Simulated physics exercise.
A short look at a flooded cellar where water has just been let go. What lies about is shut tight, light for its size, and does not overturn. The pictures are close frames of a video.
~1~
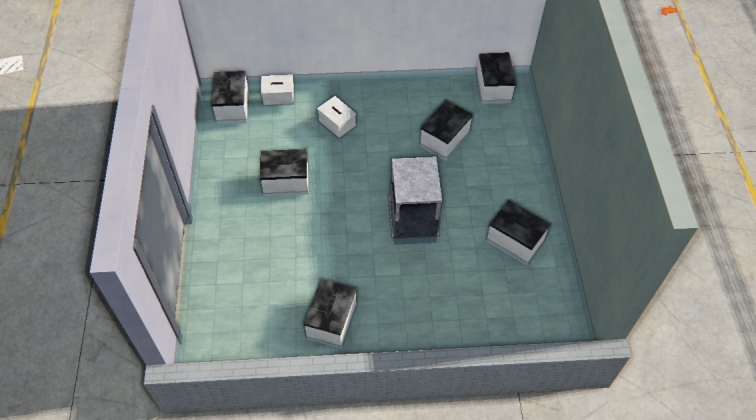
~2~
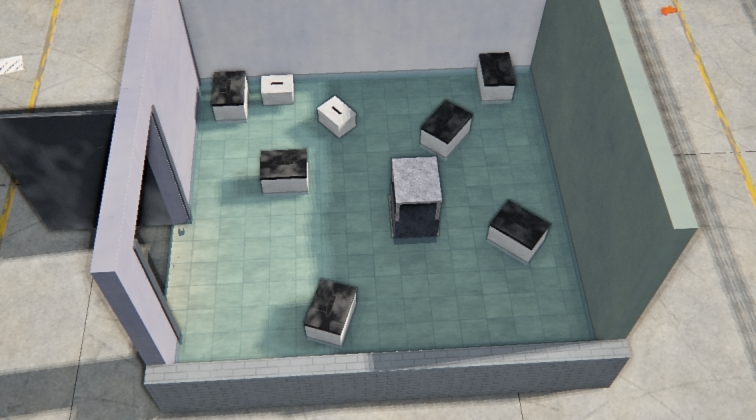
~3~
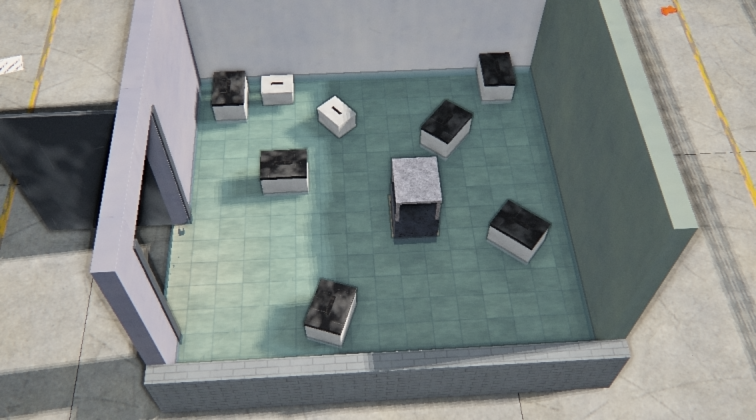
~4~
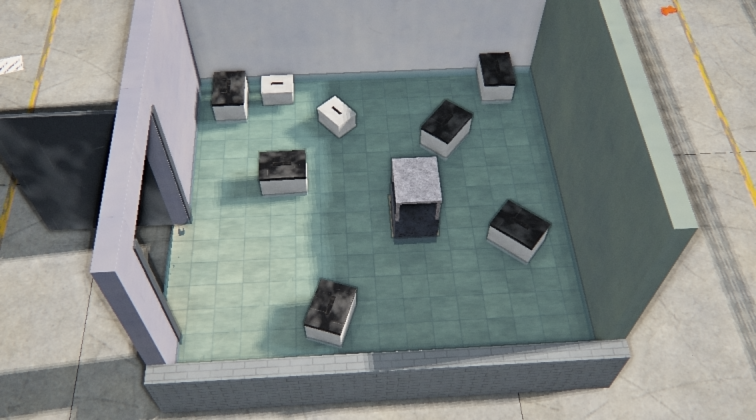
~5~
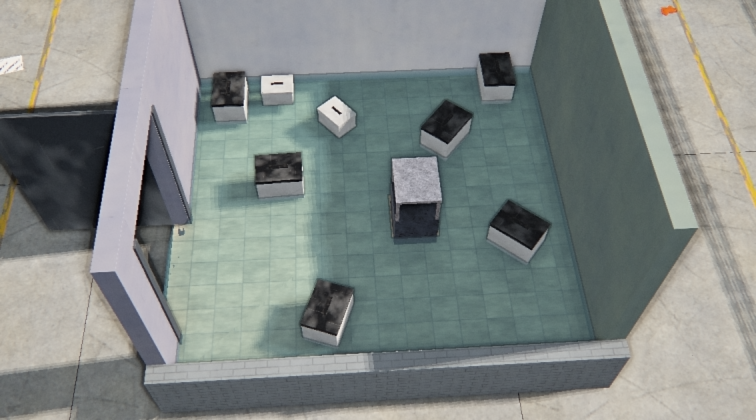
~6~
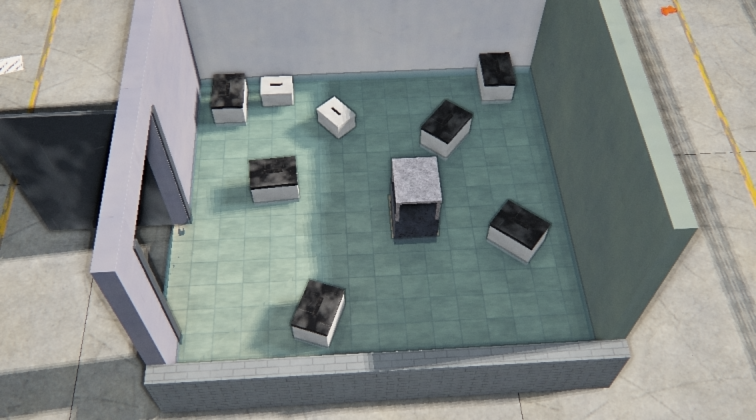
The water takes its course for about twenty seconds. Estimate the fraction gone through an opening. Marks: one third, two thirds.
That comes to from one to two thirds.
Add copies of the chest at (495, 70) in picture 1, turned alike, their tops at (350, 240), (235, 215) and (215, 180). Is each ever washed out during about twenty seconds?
As listed: Through, washed out, yes.
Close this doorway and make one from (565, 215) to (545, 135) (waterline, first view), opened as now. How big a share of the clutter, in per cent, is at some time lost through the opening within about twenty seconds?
Roughly 50 per cent.
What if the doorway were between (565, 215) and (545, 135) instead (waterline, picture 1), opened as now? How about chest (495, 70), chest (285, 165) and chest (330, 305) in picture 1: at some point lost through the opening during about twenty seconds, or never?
In turn: Yes, stays, kept in.
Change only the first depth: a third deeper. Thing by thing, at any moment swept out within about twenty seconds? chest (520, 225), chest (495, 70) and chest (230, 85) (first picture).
In turn: Still in, kept in, through.
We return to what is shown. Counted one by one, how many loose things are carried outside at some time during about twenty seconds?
3 of them.
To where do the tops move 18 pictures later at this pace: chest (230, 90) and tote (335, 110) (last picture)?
Near (212, 137) and (278, 157).
A moment on, 0 of 8 are out; 8 afloat.
Next, 2 of 8 are out; 6 afloat.
Later, 3 of 8 are out; 4 afloat.
In the end, 3 of 8 are out; 1 afloat.
